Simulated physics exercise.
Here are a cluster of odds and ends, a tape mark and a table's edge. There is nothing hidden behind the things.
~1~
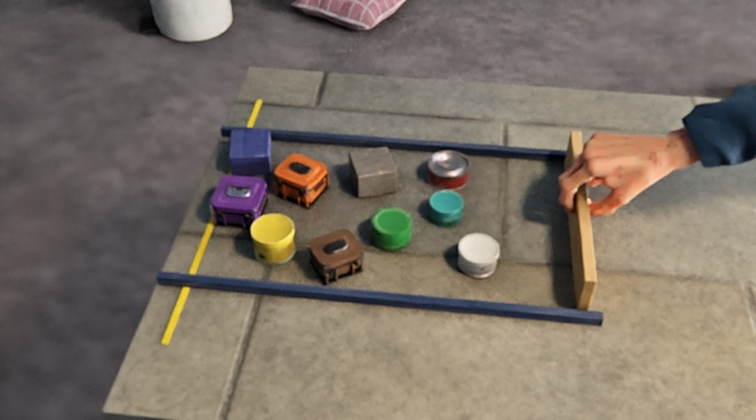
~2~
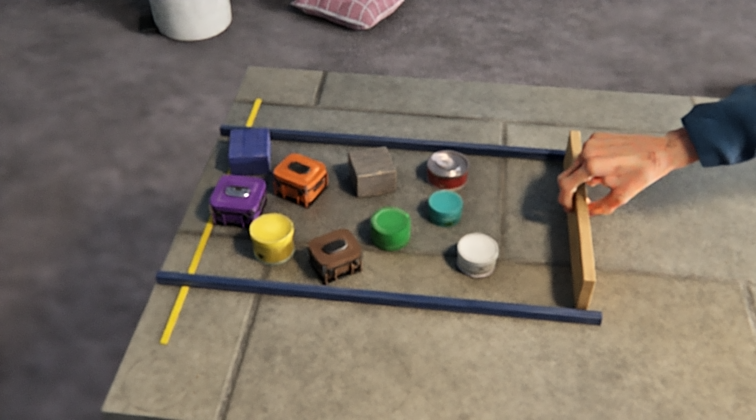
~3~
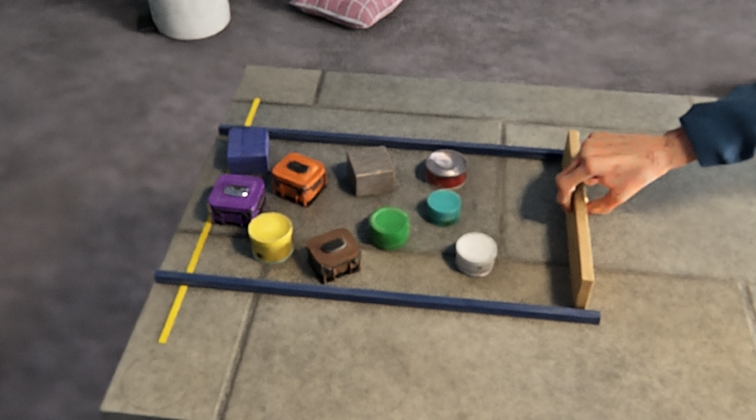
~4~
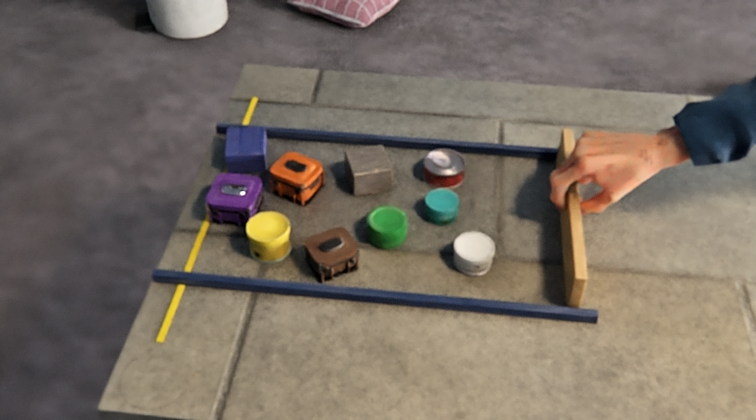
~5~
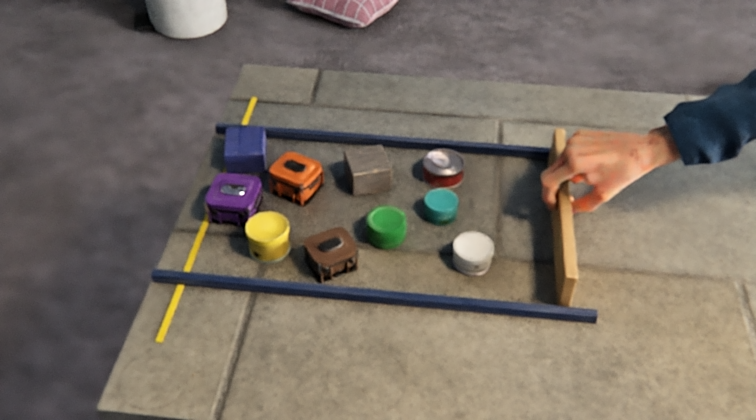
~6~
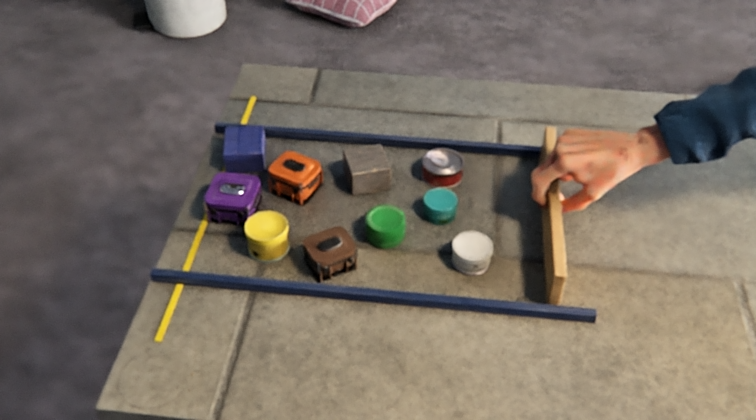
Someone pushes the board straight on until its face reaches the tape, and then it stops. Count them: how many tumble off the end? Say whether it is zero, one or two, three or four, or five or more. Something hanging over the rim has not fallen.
I expect that five or more fall off.
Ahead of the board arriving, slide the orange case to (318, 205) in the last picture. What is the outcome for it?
From that start the object does not stay.
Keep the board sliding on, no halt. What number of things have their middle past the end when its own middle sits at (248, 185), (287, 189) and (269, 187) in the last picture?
3, 1 and 1.
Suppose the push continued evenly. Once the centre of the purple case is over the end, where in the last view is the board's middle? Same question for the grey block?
Middle approx. at (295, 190), then approx. at (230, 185).
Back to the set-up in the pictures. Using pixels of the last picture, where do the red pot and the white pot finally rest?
Near (213, 142) and (177, 234).
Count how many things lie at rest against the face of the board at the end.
In total, 4.
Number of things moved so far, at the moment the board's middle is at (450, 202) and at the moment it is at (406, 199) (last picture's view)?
Moved so far: 3, then 5.
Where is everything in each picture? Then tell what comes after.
Blue block (251, 152); purple case (240, 202); yellow tin (274, 240); board (579, 215); tape (220, 202), in the first frame.
Purple case (239, 201); orange case (301, 180), in the second frame.
Yellow tin (271, 239); grey block (371, 171), in the third frame.
Blue block (247, 150); brown case (332, 255), in the fourth frame.
Purple case (235, 200); board (561, 212), in the fifth frame.
Blue block (245, 149); purple case (234, 199); yellow tin (268, 237); board (551, 211); tape (214, 199), in the sixth frame.
Early on, none off yet; blue block at rest near (245, 149); purple case at rest near (234, 199); yellow tin at rest near (268, 237).
A while later, none off yet; blue block at rest near (244, 149); purple case travelled about its own width near (193, 201); yellow tin travelled about its own width near (225, 226).
Finally, the number that fall off is five or more; lost, grey block, brown case, orange case, yellow tin, purple case and blue block.
